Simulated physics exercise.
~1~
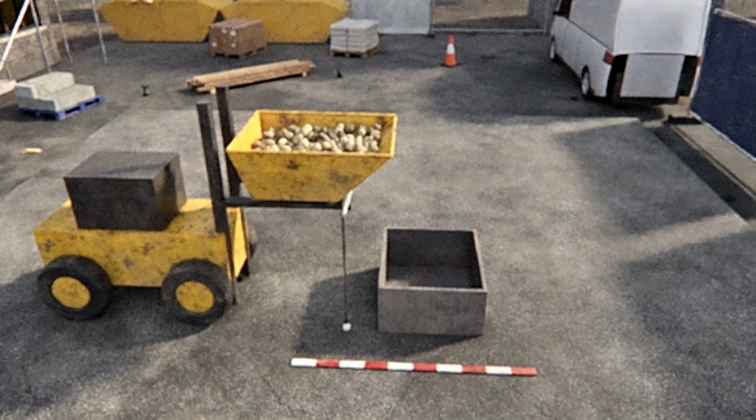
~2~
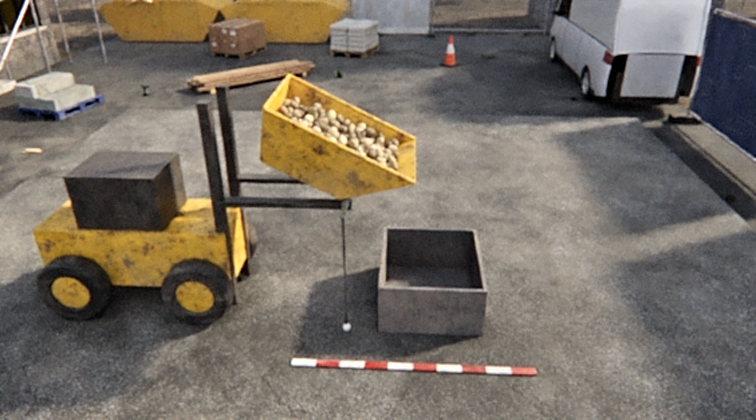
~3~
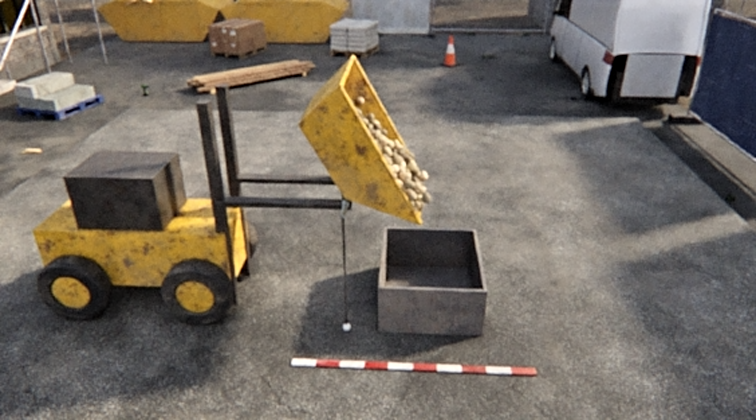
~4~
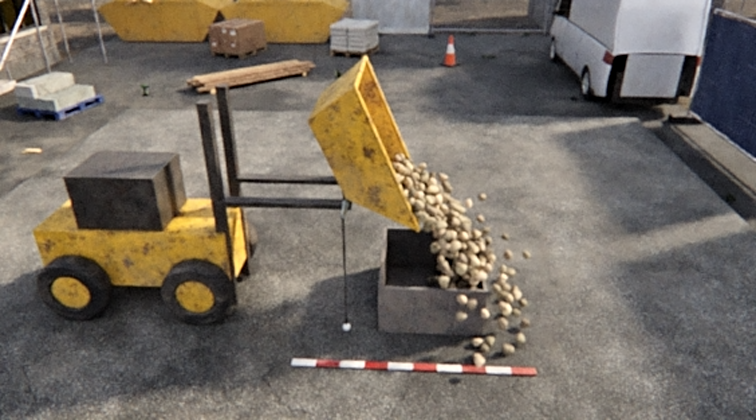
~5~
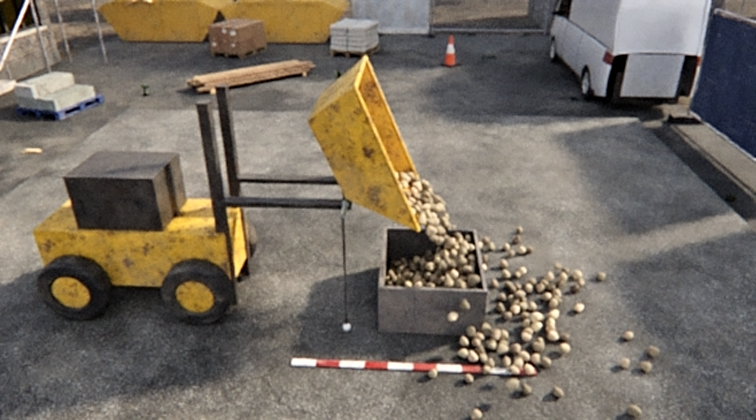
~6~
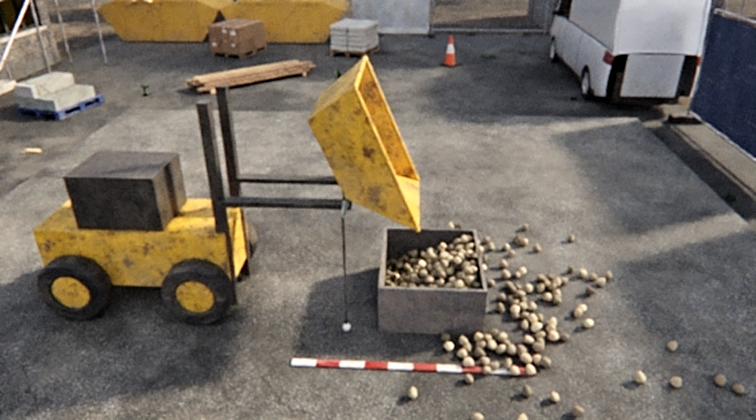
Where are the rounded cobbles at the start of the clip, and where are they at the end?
At the start the cobbles sit in the raised yellow skip on the forklift. By the end most are lower down and to the right in the grey bin, with the rest scattered on the ground around it, mainly to its right.
